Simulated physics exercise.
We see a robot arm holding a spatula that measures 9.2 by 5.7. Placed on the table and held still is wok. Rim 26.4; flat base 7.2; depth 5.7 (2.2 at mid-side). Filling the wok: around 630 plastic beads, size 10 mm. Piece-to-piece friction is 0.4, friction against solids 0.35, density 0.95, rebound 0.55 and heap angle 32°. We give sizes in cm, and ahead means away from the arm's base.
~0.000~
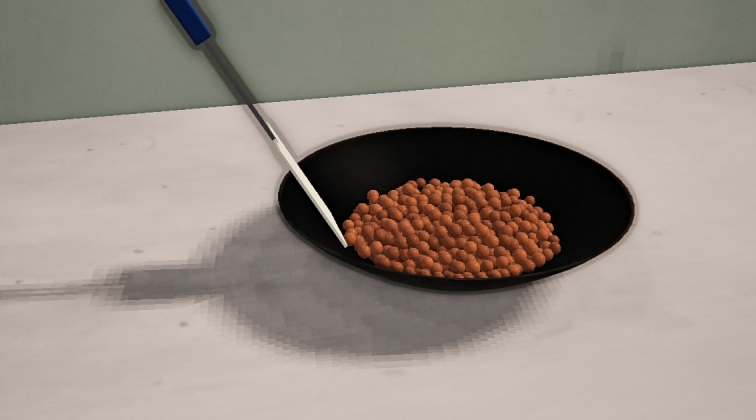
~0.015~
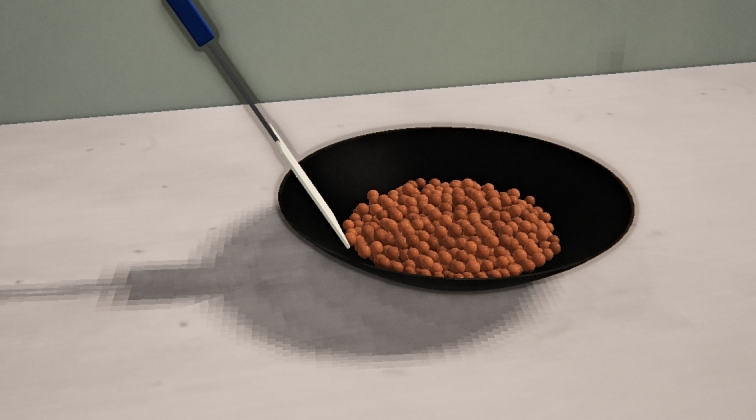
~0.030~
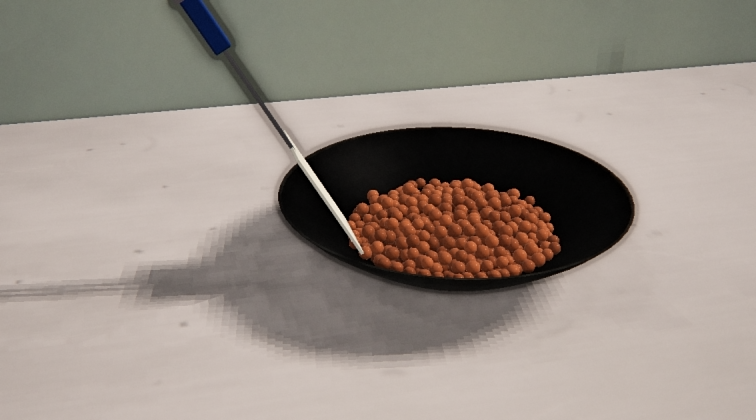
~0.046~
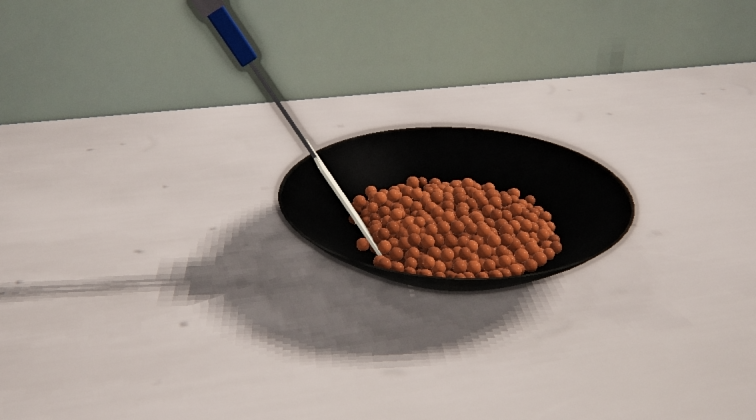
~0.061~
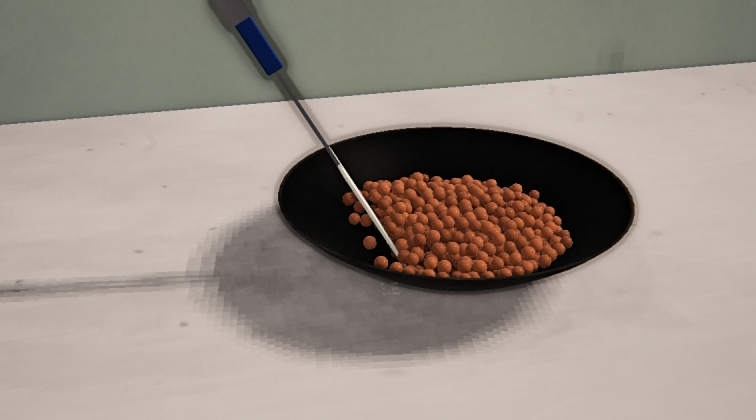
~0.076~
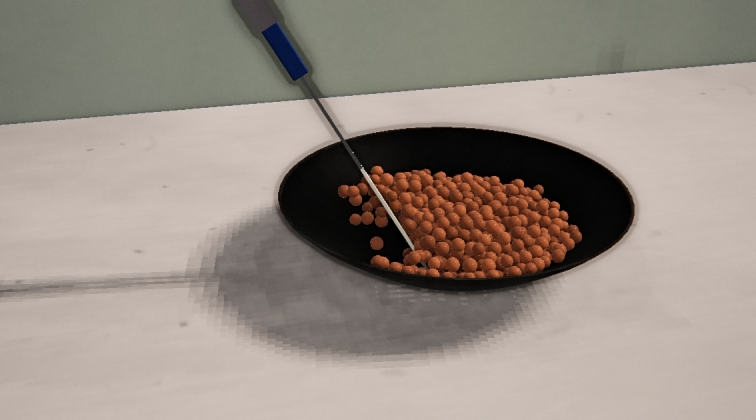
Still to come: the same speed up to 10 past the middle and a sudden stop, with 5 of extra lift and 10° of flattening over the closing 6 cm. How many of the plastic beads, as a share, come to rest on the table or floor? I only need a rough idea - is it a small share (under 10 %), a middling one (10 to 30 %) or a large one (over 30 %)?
A large one, over 30 %.
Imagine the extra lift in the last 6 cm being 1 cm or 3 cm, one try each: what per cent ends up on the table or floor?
Close to 40 and 40 percent respectively.
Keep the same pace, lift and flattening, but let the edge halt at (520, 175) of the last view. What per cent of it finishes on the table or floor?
Something near 15 in a hundred.
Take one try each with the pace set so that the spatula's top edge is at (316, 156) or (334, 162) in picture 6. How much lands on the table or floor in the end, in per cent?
20 % and 25 %.
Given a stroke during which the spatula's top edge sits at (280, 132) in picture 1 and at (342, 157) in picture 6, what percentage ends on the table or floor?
Roughly 25 %.
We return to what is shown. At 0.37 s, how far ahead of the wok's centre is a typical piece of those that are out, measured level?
It sits close to 28 cm ahead of the middle.
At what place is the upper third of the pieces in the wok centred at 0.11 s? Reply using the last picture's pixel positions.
(491, 207).
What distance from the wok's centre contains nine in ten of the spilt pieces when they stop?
Distance from centre: Approx. 95 cm.
After 0.11 s, sloping 60°, highest piece 7 above the table; 634 in the wok.
After 0.15 s, sloping 57°, highest piece 11 above the table; 633 in the wok, 1 on the blade or in flight.
After 0.37 s, sloping 50°, highest piece 17 above the table; 398 in the wok, 121 on the table or floor, 115 on the blade or in flight.
After 1.42 s, sloping 50°, highest piece 5 above the table; 398 in the wok, 236 on the table or floor.
At rest, 398 in the wok, 236 on the table or floor. That is 37 % on the table or floor.
